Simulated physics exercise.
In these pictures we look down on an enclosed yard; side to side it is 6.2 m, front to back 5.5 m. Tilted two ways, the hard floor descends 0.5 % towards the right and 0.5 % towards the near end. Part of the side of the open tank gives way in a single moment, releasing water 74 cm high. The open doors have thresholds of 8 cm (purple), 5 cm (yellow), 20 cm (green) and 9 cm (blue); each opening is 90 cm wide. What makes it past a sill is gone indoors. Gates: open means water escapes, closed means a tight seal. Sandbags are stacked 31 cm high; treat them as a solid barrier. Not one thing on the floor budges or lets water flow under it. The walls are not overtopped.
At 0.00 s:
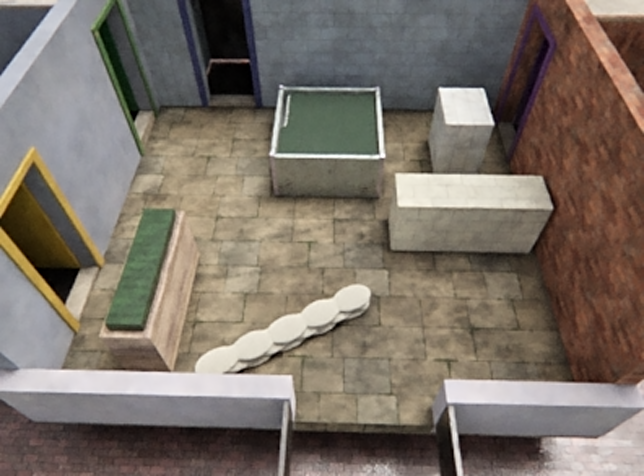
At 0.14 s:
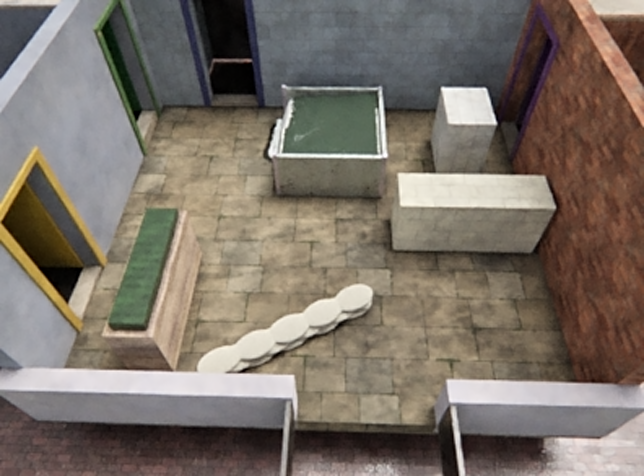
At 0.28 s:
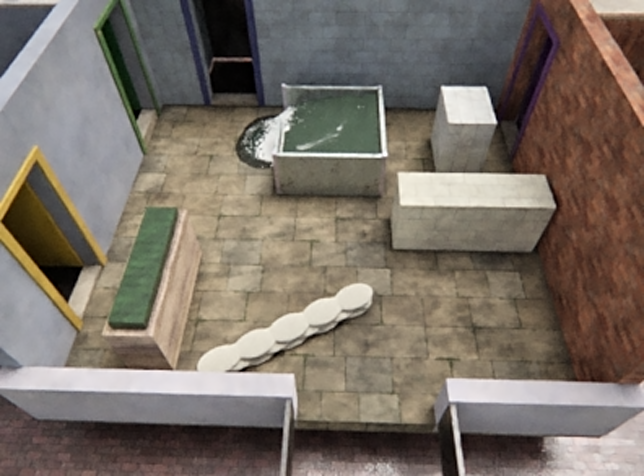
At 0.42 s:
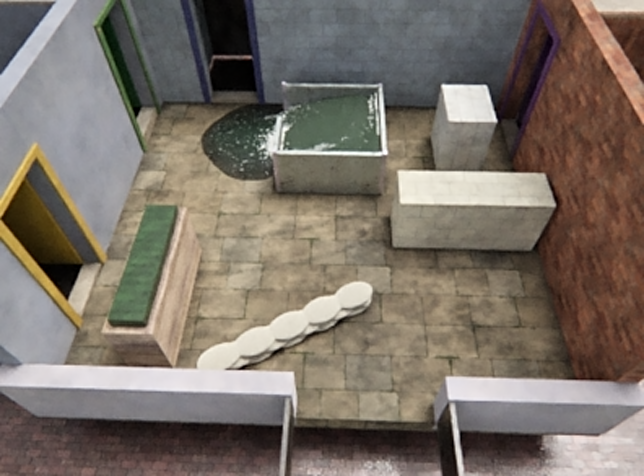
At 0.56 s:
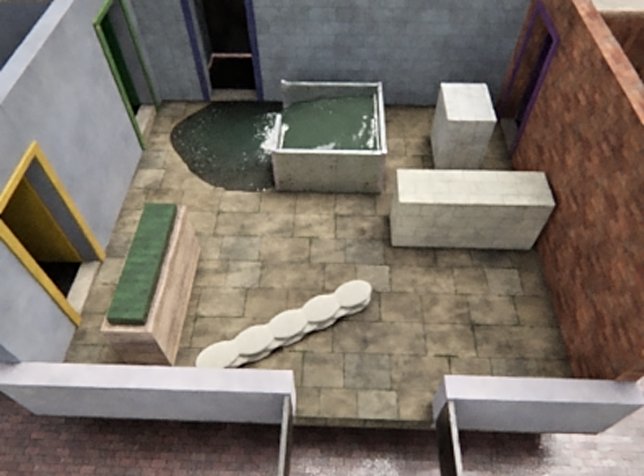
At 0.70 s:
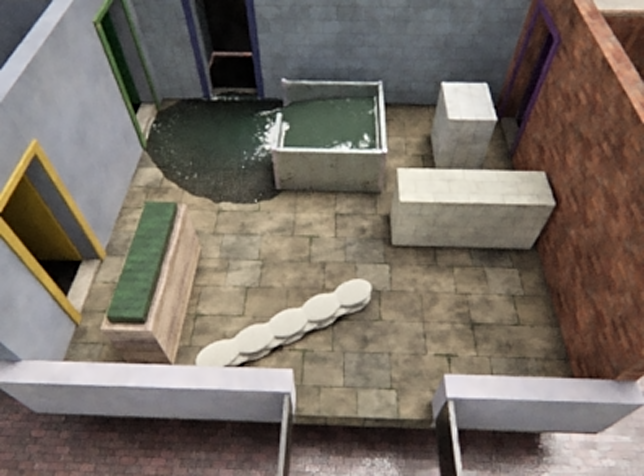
Green water pouring from the left side of an open tank and spreading leftward across the stone floor of a walled yard.
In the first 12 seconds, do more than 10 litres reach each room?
In the end at the purple door it looks set to land under the limit; at the yellow door it looks set to land over the limit; at the green door it looks set to land over the limit; at the blue door it looks set to land over the limit.
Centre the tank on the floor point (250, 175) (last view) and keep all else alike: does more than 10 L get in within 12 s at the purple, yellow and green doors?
Against that limit: Purple past it, yellow past it, green past it.
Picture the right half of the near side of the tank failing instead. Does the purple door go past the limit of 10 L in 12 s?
Then: Purple short of it.
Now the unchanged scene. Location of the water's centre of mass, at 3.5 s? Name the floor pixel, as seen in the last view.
I'd put it close to (231, 176).
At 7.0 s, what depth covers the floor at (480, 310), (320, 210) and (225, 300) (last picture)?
Approximately 2, 3 and 3 centimetres, going through them in turn.
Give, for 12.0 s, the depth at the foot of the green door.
Average: ~ 4.5 cm.
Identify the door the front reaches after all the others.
Purple.
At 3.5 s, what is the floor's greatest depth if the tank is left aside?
Max depth: About 31 centimetres.
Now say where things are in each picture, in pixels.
In the first picture, the open tank at (328, 124) is whole and still, 74 cm deep.
In the second picture, the front is at a hidden place, 0.5 m from the gap at (286, 132); 0.2 m2 of floor is under water; 74 cm left at the back of the open tank.
In the third picture, water pours out at (286, 132) and has run 0.8 m, to (241, 149); typically 10 cm deep outside, 74 cm at the open tank's back.
In the fourth picture, water pours out at (286, 130) and has run 1.4 m, to (207, 144); typically 7 cm deep outside, 67 cm at the open tank's back.
In the fifth picture, water pours out at (285, 129) and has run 1.9 m, to (179, 128); typically 5 cm deep outside, 62 cm at the open tank's back.
In the sixth picture, water pours out at (286, 127) and has run 2.4 m, to (156, 117); typically 5 cm deep outside, 64 cm at the open tank's back.
After 1.4 s water covers 20 % of the floor and is deepest (46 cm) near (162, 103); purple door not reached, yellow door not reached, green door 35 cm at the sill, 22 L in, blue door 20 cm at the sill, 24 L in.
After 2.2 s water covers 25 % of the floor and is deepest (34 cm) near (171, 103); purple door not reached, yellow door 5 cm at the sill, 0 L in, green door 29 cm at the sill, 67 L in, blue door 15 cm at the sill, 62 L in.
After 3.5 s water covers 35 % of the floor and is deepest (31 cm) near (55, 385); purple door not reached, yellow door 6 cm at the sill, 0 L in, green door 19 cm at the sill, 85 L in, blue door 17 cm at the sill, 91 L in.
After 7.0 s water covers 75 % of the floor and is deepest (16 cm) near (106, 251); purple door not reached, yellow door 14 cm at the sill, 68 L in, green door 9 cm at the sill, 86 L in, blue door 9 cm at the sill, 128 L in.
After 12.0 s water covers 90 % of the floor and is deepest (8 cm) near (572, 404); purple door 5 cm at the sill, 0 L in, yellow door 7 cm at the sill, 136 L in, green door 4 cm at the sill, 86 L in, blue door 4 cm at the sill, 129 L in.
